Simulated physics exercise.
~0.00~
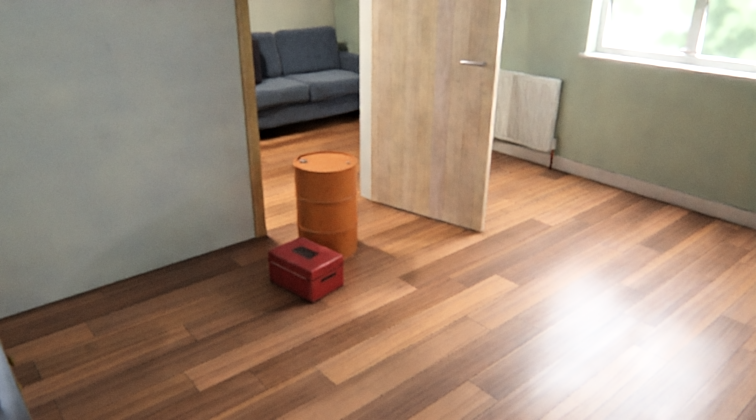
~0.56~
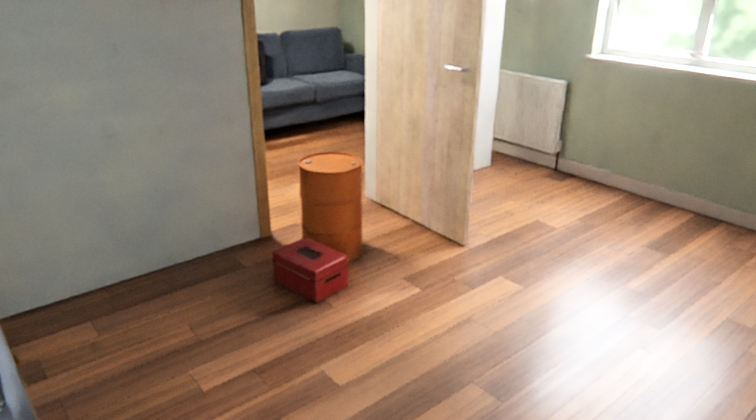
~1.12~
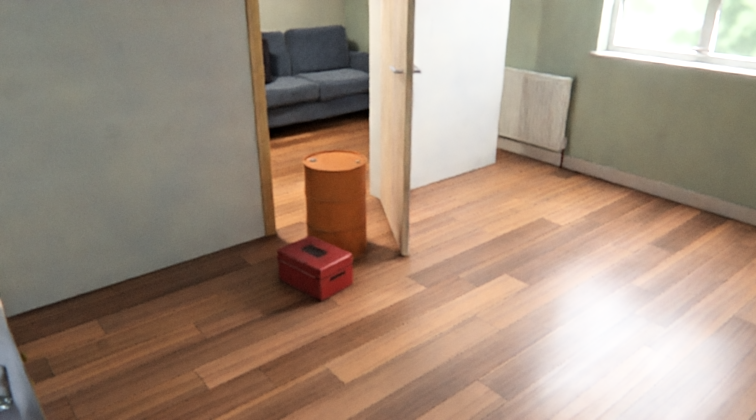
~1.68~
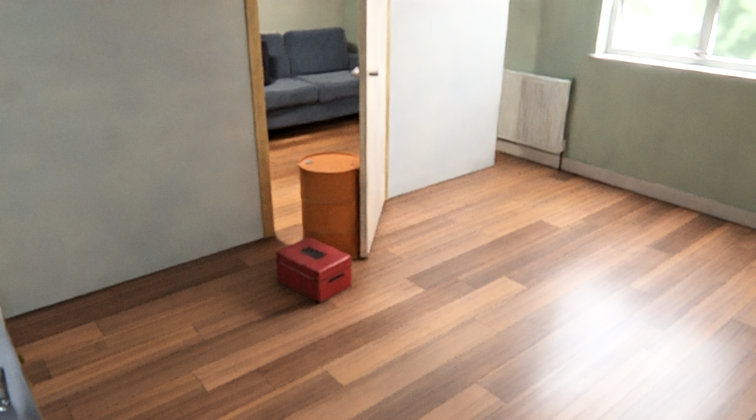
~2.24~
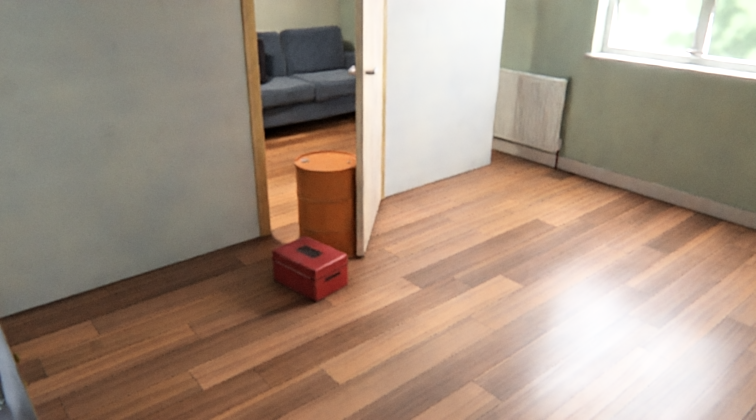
Wooden door swinging partway closed and stopping at an orange drum, still ajar, with a red toolbox sitting in front.
